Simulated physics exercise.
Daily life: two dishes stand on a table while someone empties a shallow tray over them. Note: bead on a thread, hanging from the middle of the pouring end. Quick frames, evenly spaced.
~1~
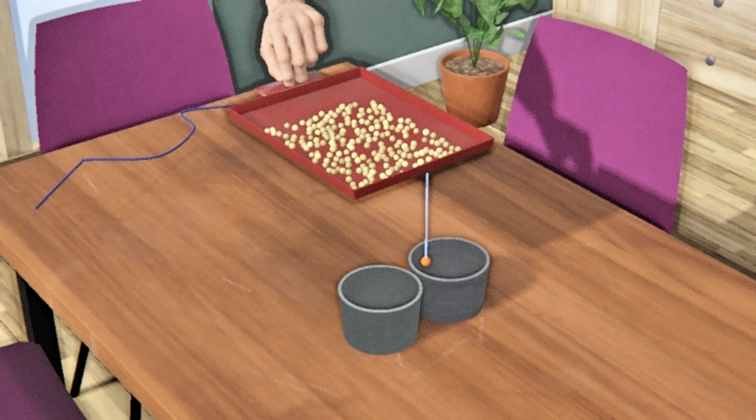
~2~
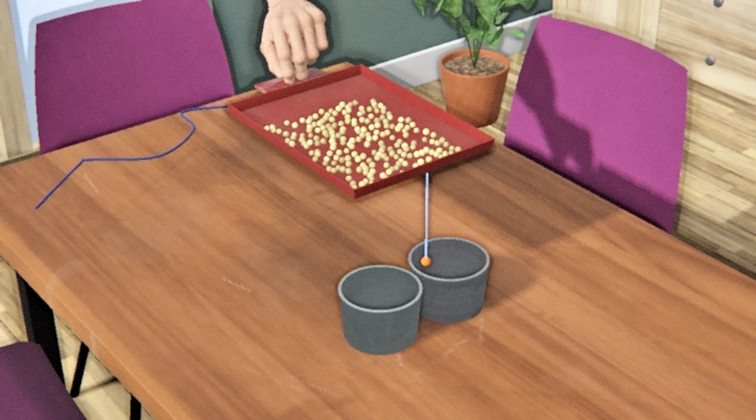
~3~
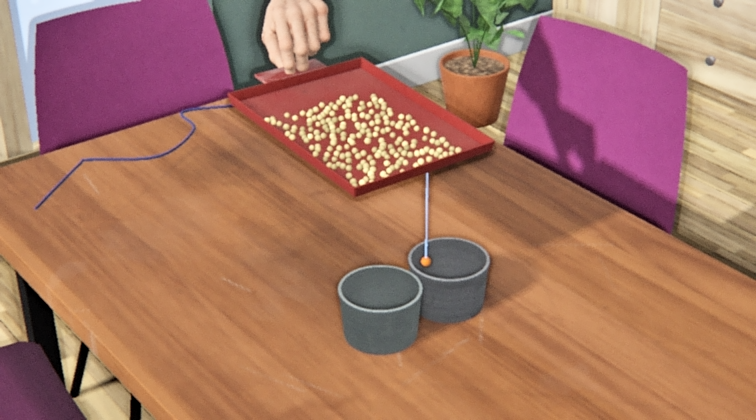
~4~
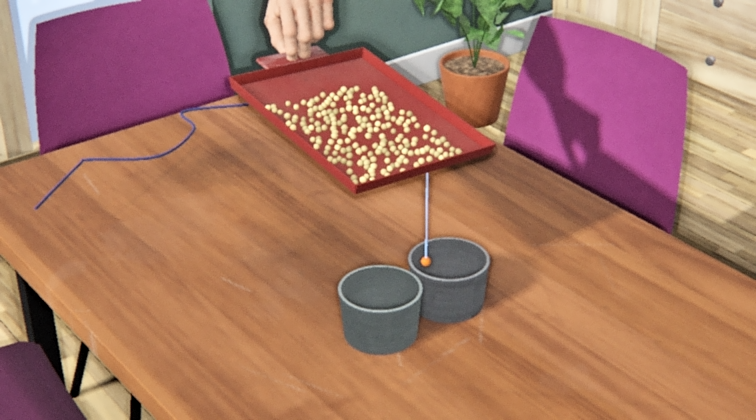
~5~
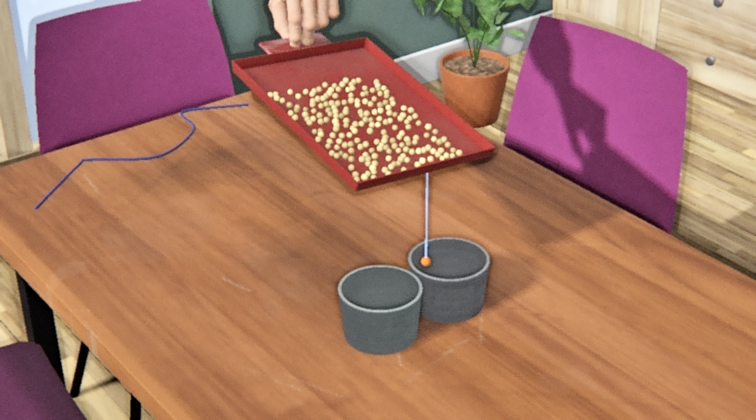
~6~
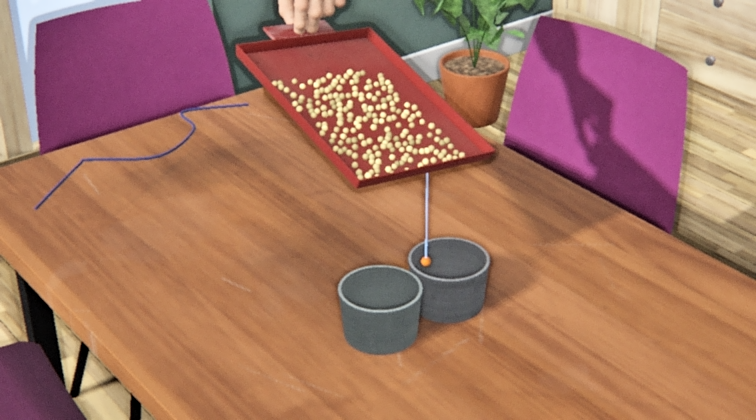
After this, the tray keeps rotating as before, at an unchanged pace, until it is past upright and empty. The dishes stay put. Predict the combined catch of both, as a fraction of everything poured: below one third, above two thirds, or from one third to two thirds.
From one third to two thirds.
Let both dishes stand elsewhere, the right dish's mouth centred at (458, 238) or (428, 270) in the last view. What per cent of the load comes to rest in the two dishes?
I'd say about 40 percent, followed by about 20 percent.
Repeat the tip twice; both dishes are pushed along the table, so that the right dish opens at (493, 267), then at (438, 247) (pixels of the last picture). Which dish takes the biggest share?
Place one: The rightmost one; place two: The rightmost one.
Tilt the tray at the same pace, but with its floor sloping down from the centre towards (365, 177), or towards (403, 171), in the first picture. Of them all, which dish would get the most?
Respectively, the one at left and the one at left.
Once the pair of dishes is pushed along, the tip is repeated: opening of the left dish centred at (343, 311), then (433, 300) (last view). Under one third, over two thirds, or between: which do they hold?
The earlier try, below one third; the later try, in the middle band.
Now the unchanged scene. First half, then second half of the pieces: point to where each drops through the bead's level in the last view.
The leading part at (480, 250), the rest of it at (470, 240).
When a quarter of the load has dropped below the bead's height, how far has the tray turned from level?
Angle reached: About 110°.
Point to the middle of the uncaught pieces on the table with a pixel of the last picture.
Centre: Close to (531, 309).
Shortly afterwards, tray tipped steeply; the bulk on the tray; only a few in the right dish; a little outside both; a little in the air.
Next, tray tipped past a quarter turn; near half on the tray; a little in the right dish; near a quarter outside both; near a quarter in the air.
Some moments later, tray tipped past a quarter turn; near half in the right dish; near half outside both.
In the end, tray tipped past a quarter turn; none at all in the left dish; near half in the right dish; near half outside both.
